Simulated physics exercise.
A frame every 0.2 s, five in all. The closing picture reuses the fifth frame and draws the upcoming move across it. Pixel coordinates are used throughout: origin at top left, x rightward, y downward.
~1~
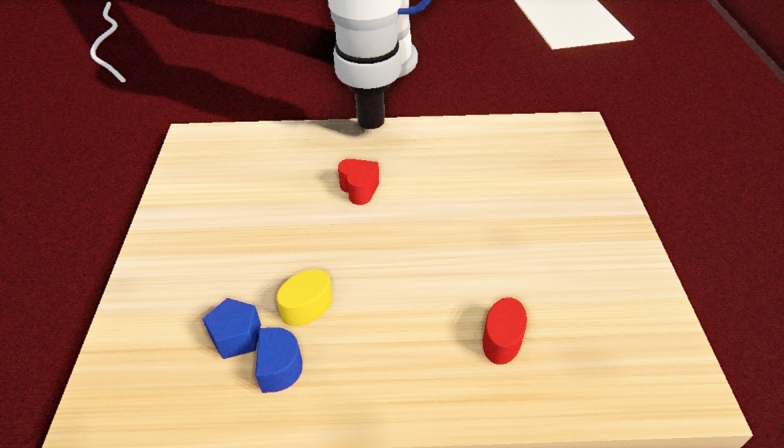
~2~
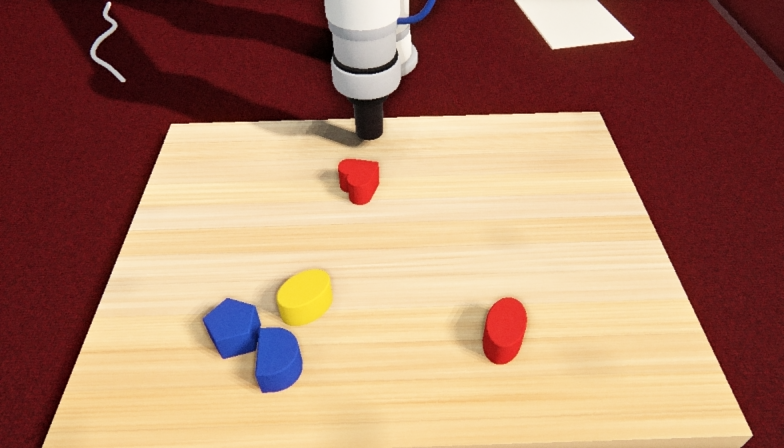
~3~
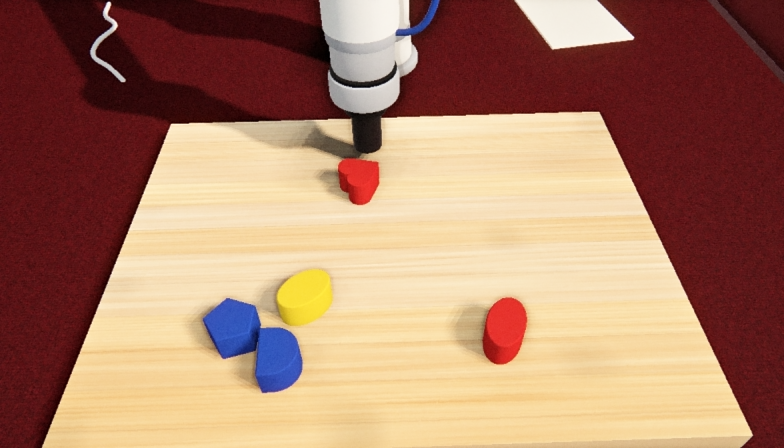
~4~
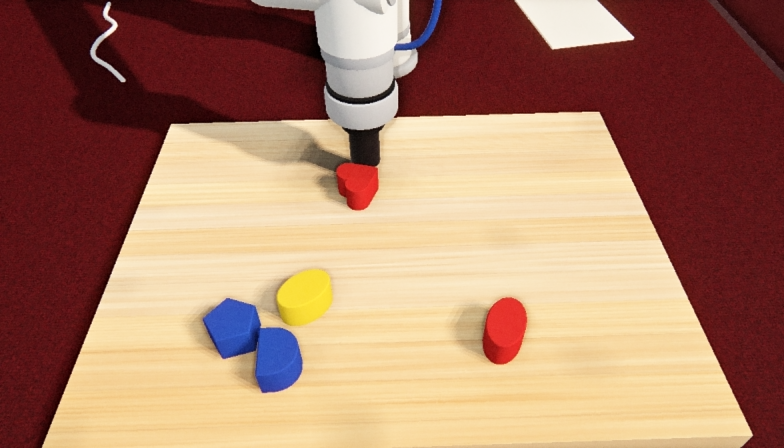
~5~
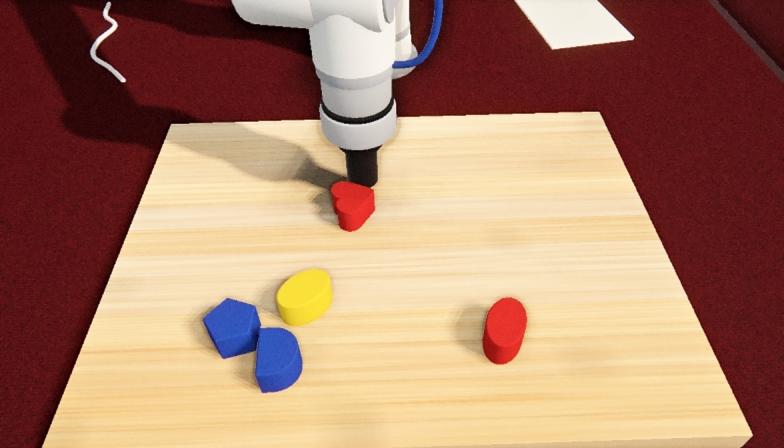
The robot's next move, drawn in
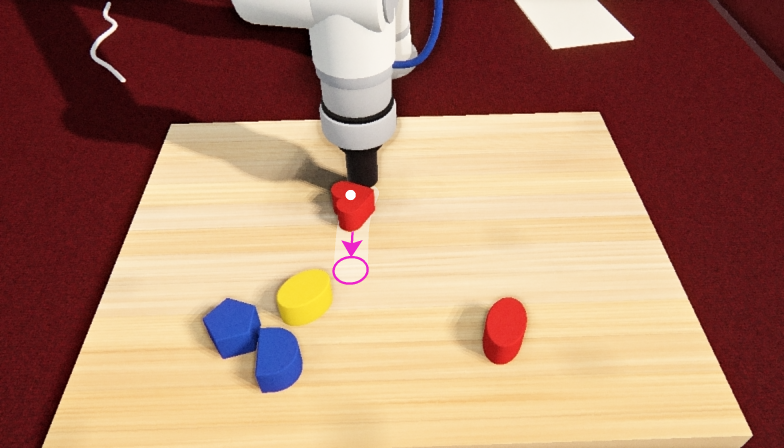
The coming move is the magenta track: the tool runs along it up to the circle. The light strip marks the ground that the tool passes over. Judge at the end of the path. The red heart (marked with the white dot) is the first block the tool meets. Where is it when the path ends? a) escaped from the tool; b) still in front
That would be b.
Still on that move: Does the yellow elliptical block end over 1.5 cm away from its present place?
The answer is yes.
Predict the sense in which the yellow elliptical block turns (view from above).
It spins clockwise.
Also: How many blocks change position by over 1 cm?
Once the path ends, two blocks will have shifted.
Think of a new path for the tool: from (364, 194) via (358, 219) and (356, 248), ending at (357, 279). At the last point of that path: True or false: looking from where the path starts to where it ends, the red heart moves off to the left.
False - the claim does not hold.
The line goes from (364, 194) via (353, 229), ending at (351, 270); the dot is on the red heart.
The first path, step by step. One third of the way, tool (354, 203); red heart (340, 220).
Two thirds of the way, tool (351, 229); red heart (331, 247), turned 10° clockwise.
At the end, tool (349, 256); yellow elliptical block (289, 308), turned 30° clockwise; red heart (327, 275), turned 10° clockwise.
